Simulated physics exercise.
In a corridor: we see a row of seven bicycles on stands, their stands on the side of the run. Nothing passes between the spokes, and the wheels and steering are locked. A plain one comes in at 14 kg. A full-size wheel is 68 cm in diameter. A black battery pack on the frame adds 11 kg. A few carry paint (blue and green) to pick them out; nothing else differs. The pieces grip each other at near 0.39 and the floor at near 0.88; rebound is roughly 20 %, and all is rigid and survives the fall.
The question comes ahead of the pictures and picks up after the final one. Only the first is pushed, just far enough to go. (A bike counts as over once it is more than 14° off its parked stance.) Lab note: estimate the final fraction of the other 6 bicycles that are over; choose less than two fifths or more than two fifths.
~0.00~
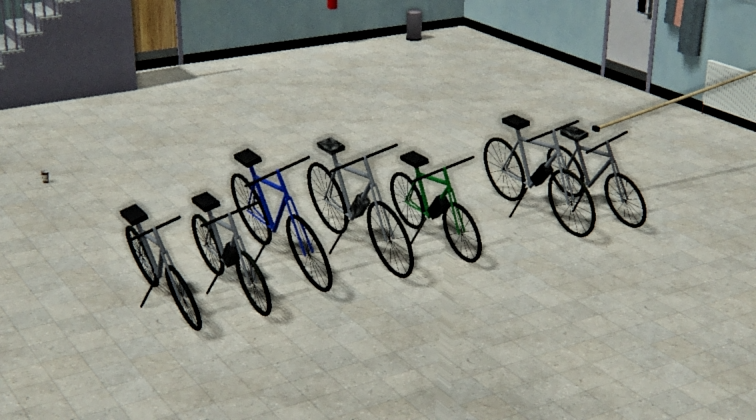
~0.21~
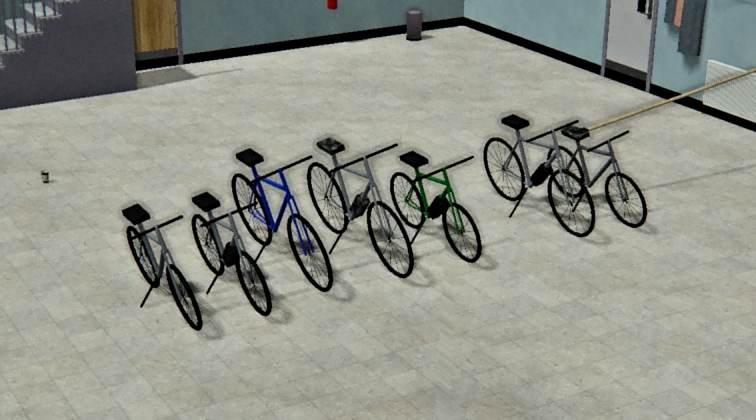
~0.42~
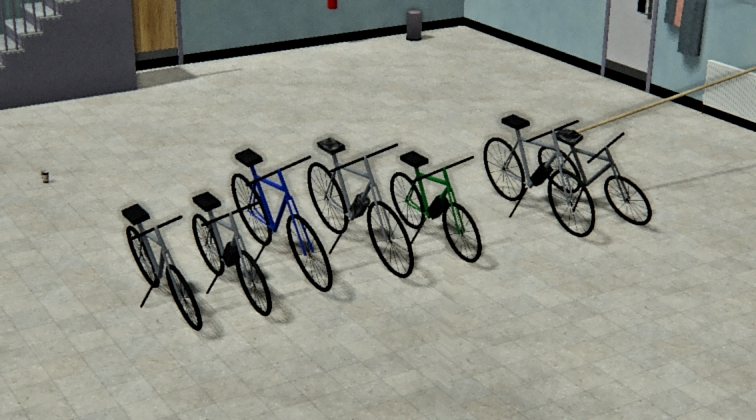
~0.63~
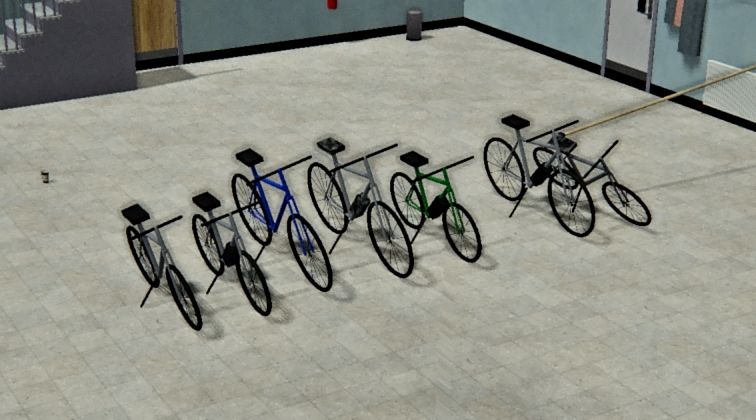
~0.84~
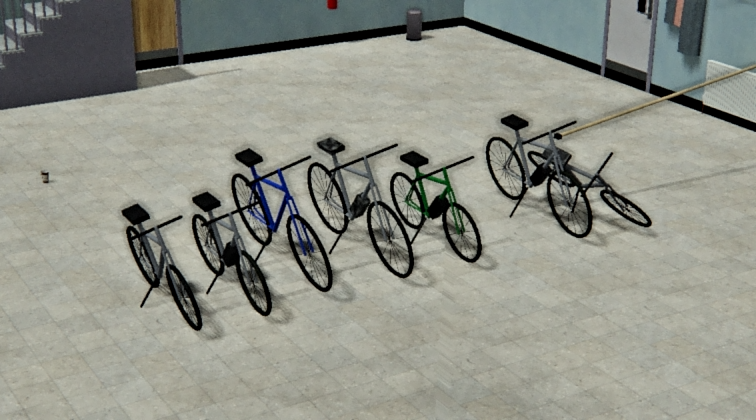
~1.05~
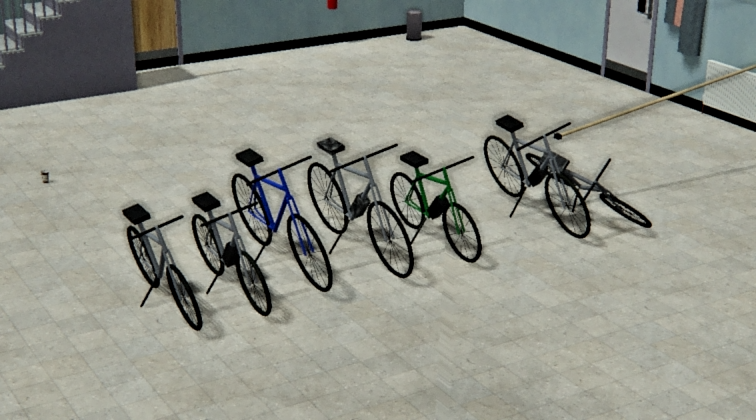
Estimate: Fewer than two in five.
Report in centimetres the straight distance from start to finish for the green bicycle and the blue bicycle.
Moved: Green 0, blue 0.
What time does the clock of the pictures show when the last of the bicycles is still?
That is at about 3.0 s.
After 1.34 s, 1 of the 6 other bicycles over.
At rest (3.0 s), 1 of the 6 other bicycles over; blue bicycle unmoved; green bicycle unmoved. That is 17 per cent. Five left standing. As the last picture would show them, middles, blue bicycle near (274, 210), green bicycle near (432, 200).
